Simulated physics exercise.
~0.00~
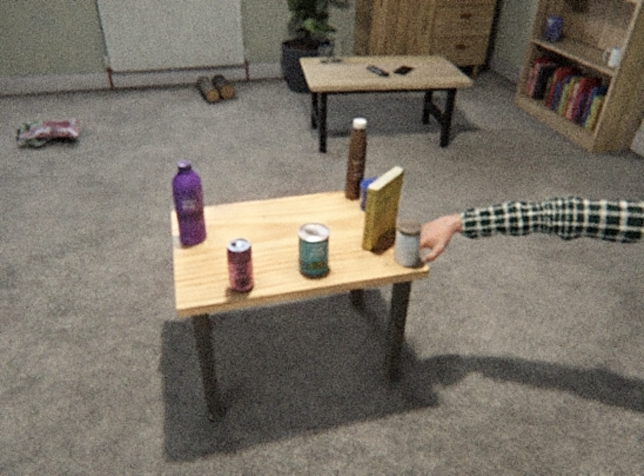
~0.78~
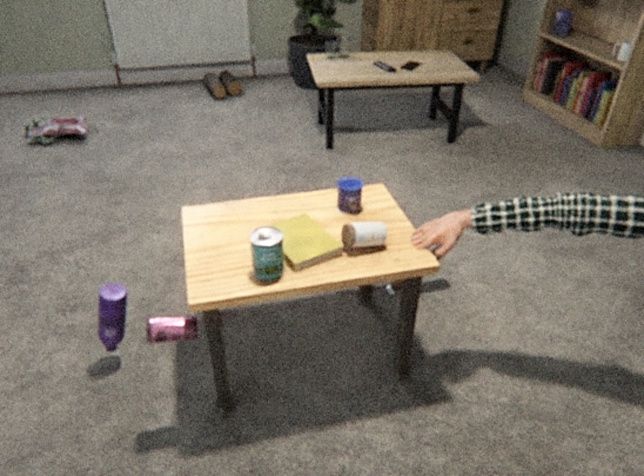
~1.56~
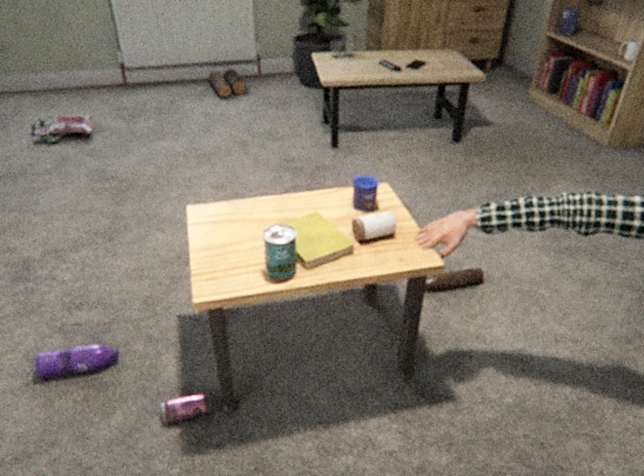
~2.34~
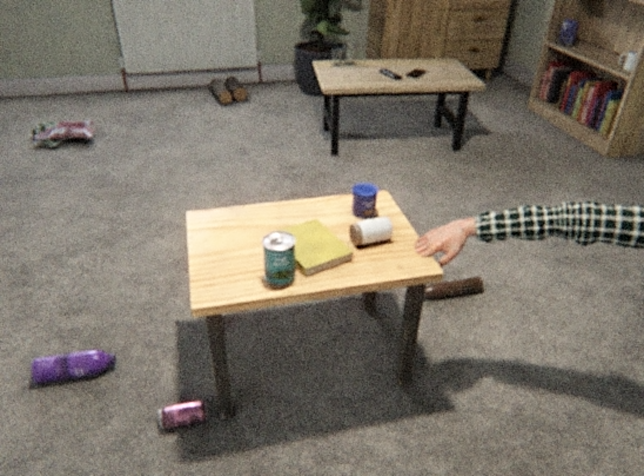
The footage shows a hand at the edge of a small table as it jolts, toppling a yellow book and white jar while a purple bottle, pink can and brown bottle fall to the carpet and lie there; the turquoise tin and blue tin remain upright on top.
